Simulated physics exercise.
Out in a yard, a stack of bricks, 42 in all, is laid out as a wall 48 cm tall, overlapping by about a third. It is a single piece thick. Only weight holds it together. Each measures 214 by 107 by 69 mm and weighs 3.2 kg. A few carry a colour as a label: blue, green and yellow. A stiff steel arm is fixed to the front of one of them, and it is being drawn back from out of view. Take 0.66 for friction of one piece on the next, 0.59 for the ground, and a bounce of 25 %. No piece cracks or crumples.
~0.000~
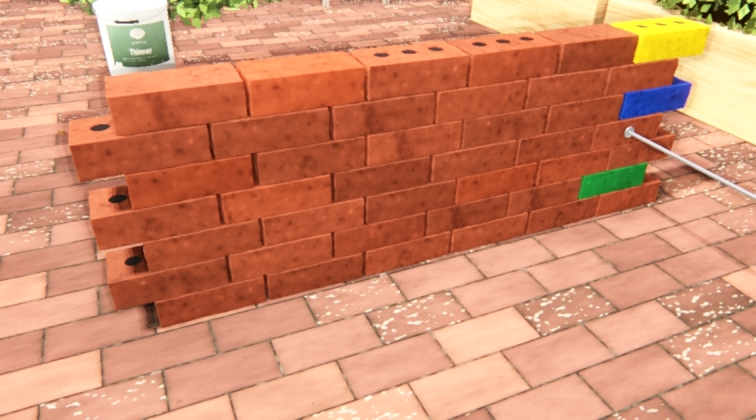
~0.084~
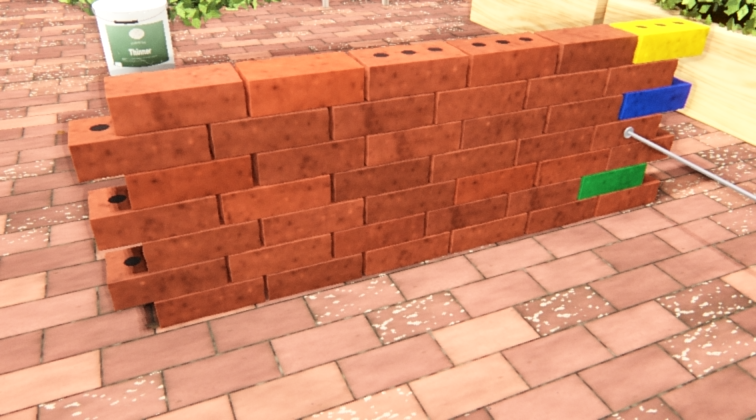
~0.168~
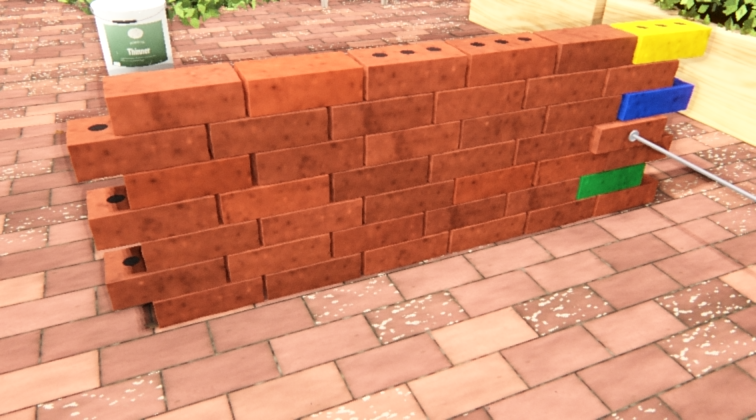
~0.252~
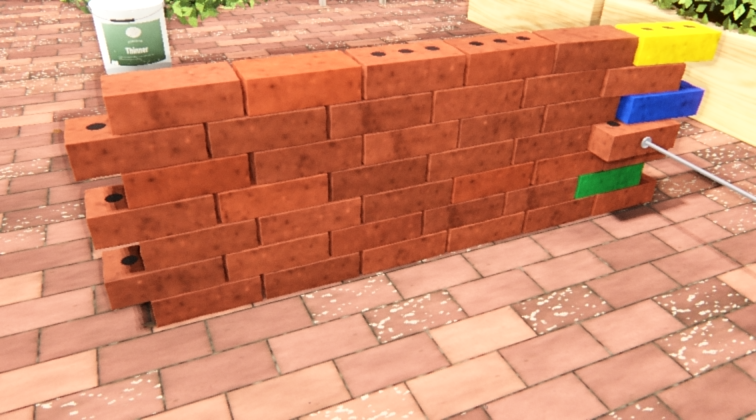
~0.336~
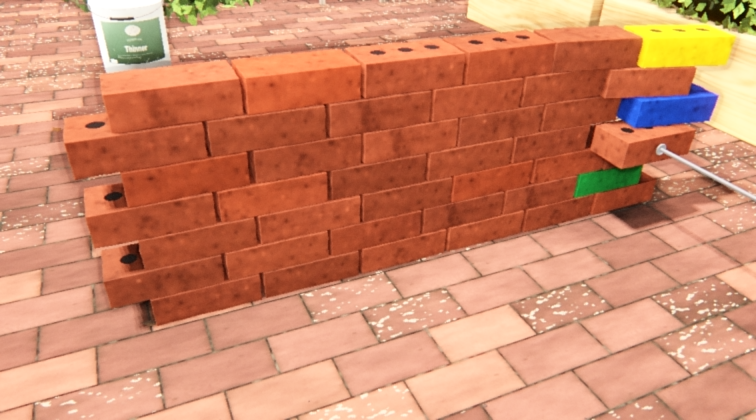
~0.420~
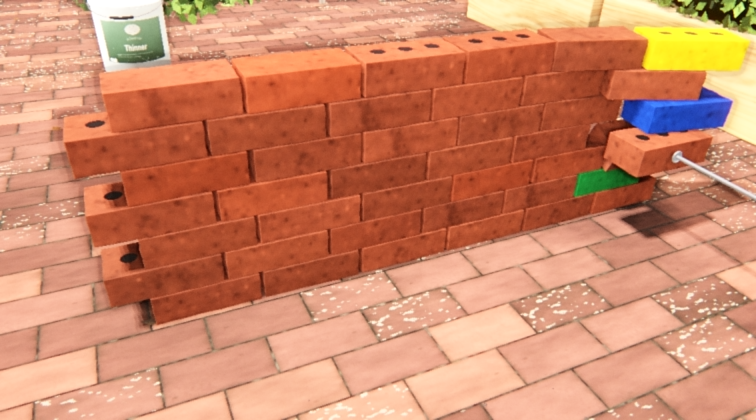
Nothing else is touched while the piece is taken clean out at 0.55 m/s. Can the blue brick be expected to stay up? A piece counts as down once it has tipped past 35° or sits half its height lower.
It comes down.
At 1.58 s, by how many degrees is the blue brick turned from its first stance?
Roughly 90°.
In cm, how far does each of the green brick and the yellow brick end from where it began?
Moved: Green 0, yellow 56.
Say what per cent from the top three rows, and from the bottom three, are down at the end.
From the top 20, from the bottom 10 per cent.
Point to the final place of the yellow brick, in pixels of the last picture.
Near (674, 151).
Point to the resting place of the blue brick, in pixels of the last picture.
Around (668, 212).
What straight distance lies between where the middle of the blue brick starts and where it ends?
About 31 cm.
After 0.56 s, none of the 41 other bricks down, 6 disturbed; blue brick shifted 18 cm; yellow brick shifted 14 cm.
After 1.16 s, 3 of the 41 other bricks down; blue brick on its side; yellow brick leaning 36°, 11 cm lower.
After 1.58 s, 4 of the 41 other bricks down; blue brick on its side; yellow brick on its side.
After 1.88 s, 5 of the 41 other bricks down; blue brick on its side; yellow brick upside down.
At rest (2.6 s), 5 of the 41 other bricks down; blue brick on its side; yellow brick upside down; green brick unmoved. As the last picture would show them, middles, blue brick near (668, 212), yellow brick near (674, 151).
